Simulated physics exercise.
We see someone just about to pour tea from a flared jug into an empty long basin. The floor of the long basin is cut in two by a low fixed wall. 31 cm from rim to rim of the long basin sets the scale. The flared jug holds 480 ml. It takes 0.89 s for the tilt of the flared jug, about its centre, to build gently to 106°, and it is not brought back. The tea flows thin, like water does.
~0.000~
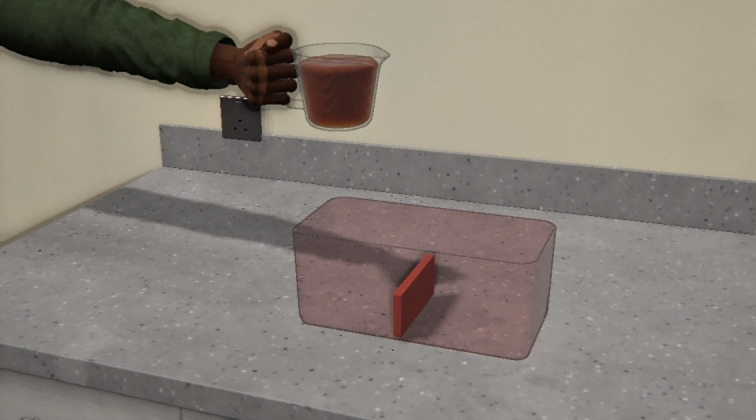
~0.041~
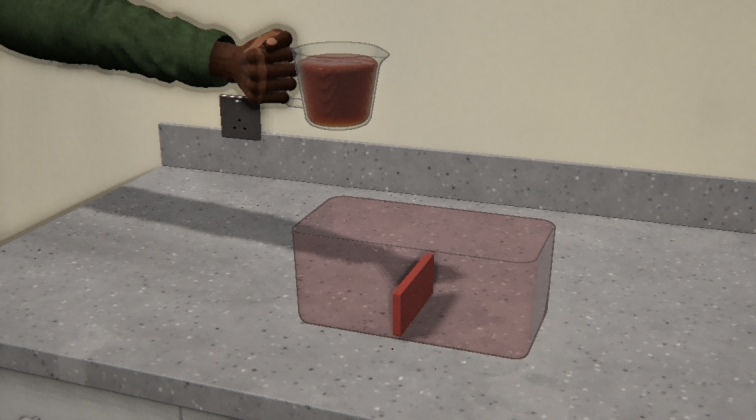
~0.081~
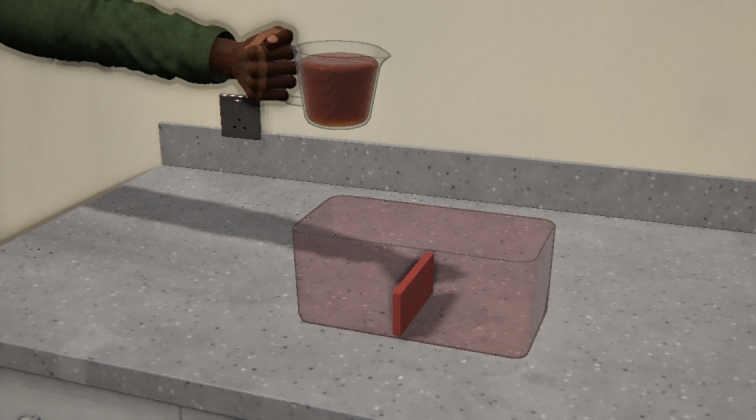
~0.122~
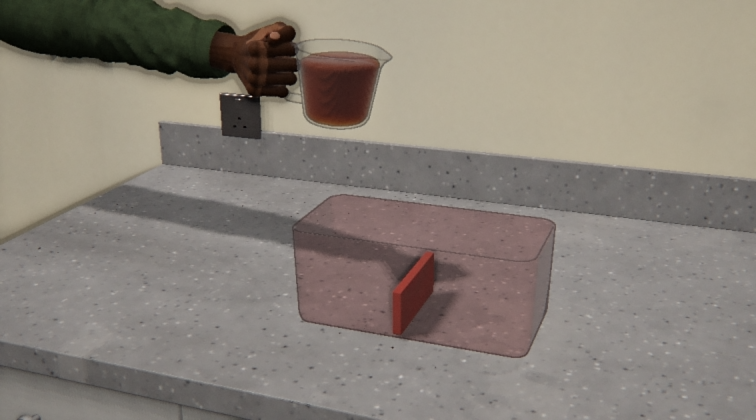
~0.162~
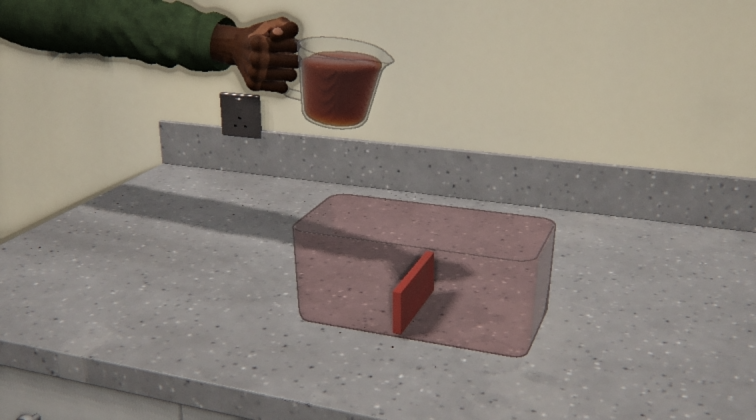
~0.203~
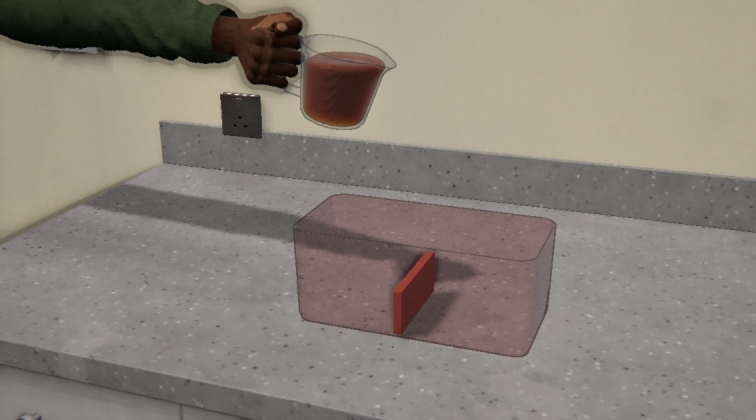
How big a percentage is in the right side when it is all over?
Roughly 84 per cent is in the right side.
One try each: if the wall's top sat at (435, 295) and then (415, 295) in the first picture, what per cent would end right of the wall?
The first gives near 65 per cent and the second near 80 per cent.
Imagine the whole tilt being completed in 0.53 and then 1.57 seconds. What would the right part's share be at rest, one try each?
Around 80 per cent first, around 85 per cent next.
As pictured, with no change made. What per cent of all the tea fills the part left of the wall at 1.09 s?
Reading: Approx. 14 per cent.
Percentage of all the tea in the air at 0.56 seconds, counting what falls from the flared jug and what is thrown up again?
About 30 per cent.
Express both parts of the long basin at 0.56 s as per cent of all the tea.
About 0 % left, 8 % right.
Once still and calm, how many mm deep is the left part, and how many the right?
Depths: Left near 4 mm, right near 18 mm.
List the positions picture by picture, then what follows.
The first picture shows tilt 0°; pouring edge (389, 55); surface from (304, 59) to (378, 64); the long basin's rim runs from (313, 215) to (547, 245); the wall's top is at (415, 275).
The second picture shows tilt 1°; pouring edge (389, 55); surface from (303, 58) to (379, 63).
The third picture shows tilt 2°; pouring edge (390, 56); surface from (304, 57) to (379, 63).
The fourth picture shows tilt 5°; pouring edge (392, 58); surface from (305, 55) to (380, 63).
The fifth picture shows tilt 8°; pouring edge (393, 61); surface from (307, 56) to (383, 64).
The sixth picture shows tilt 13°; pouring edge (396, 66); surface from (309, 57) to (386, 65).
Then, 0.56 s in, the tilt is 74° and 62 per cent is still to pour, 0 is left of the wall and 8 right of it.
Then, 0.82 s in, the tilt is 104° and 9 per cent is still to pour, 1 is left of the wall and 70 right of it.
Then, 1.09 s in, the tilt is 106° and 0 per cent is still to pour, 14 is left of the wall and 85 right of it.
Then, 1.39 s in, the tilt is 106° and 0 per cent is still to pour, 14 is left of the wall and 84 right of it.
Finally, 14 per cent lies left of the wall, 84 right of it and 2 outside.
